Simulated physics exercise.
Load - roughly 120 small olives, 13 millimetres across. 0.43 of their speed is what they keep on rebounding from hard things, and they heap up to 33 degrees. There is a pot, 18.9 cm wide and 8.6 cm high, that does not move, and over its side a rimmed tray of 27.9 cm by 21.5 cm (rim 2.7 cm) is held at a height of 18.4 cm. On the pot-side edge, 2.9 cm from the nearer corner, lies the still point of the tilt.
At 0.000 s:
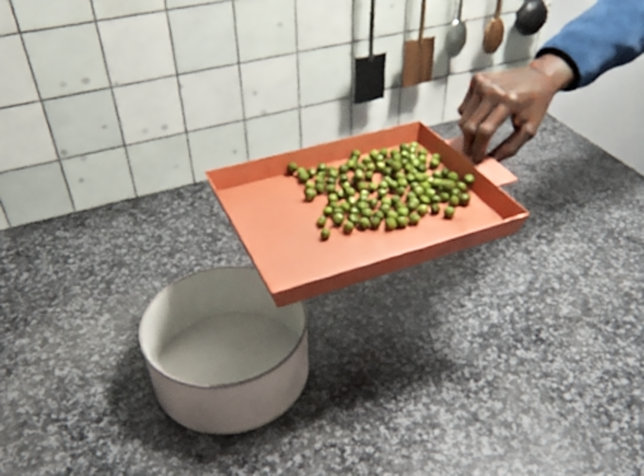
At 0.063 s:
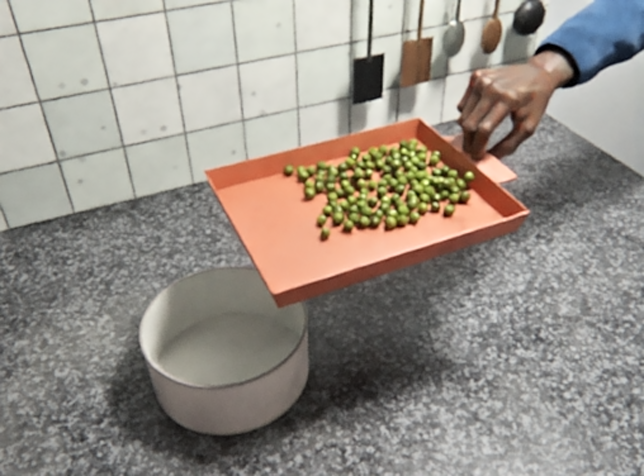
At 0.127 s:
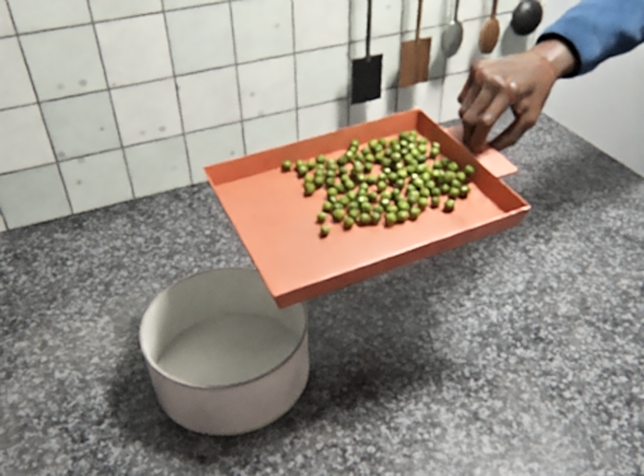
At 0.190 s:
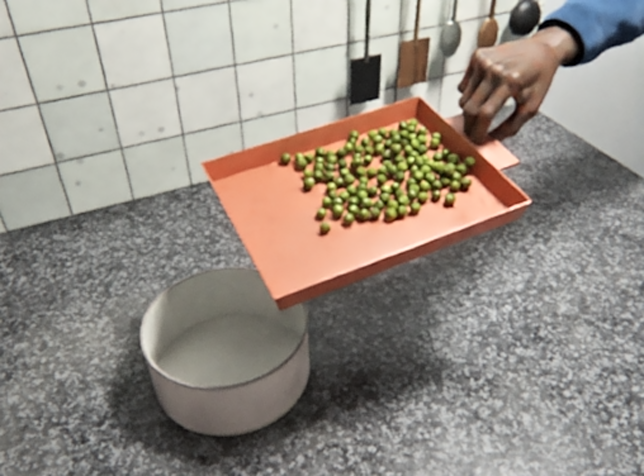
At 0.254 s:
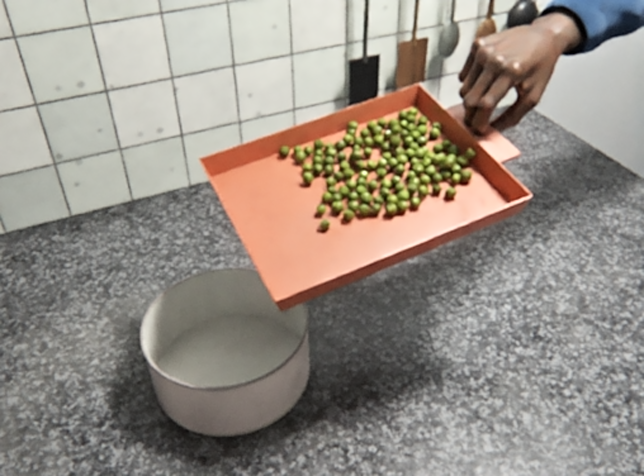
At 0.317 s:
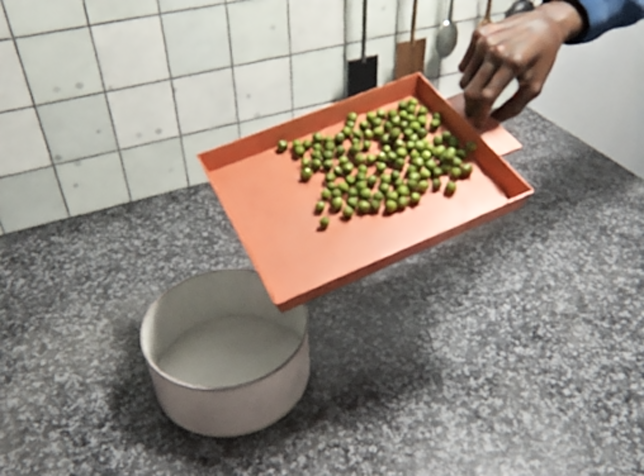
A hand in a blue sleeve held an orange tray of small green olives partly over a white pot on a speckled counter, then raised the handle side slightly, tilting the tray toward the pot.
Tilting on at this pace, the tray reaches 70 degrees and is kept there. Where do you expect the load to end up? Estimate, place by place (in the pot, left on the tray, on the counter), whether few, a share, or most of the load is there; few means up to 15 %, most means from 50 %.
My estimate: Pot: Few, tray: Most, counter: Few.
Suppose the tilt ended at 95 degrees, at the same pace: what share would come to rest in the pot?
Near 0 %, then.
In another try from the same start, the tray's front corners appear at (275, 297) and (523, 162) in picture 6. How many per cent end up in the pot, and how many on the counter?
In the pot: 5 per cent; on the counter: 15 per cent.
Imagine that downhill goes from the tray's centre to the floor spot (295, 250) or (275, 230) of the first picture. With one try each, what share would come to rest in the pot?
I'd put it at about 0 per cent for the first tilt and about 5 per cent for the second.
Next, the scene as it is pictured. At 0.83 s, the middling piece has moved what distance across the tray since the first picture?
Displacement on the tray: About 12 cm.
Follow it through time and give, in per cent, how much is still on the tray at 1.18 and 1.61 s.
About 100, 100.
After 0.83 s, tilt 40 degrees; the tray holds 100 %, the pot 0 %.
After 1.18 s, tilt 58 degrees; the tray holds 100 %, the pot 0 %.
After 1.61 s, tilt 70 degrees; the tray holds 100 %, the pot 0 %.
In the end, at 2.5 s, pot 0 %, tray 95 %, counter 5 %.
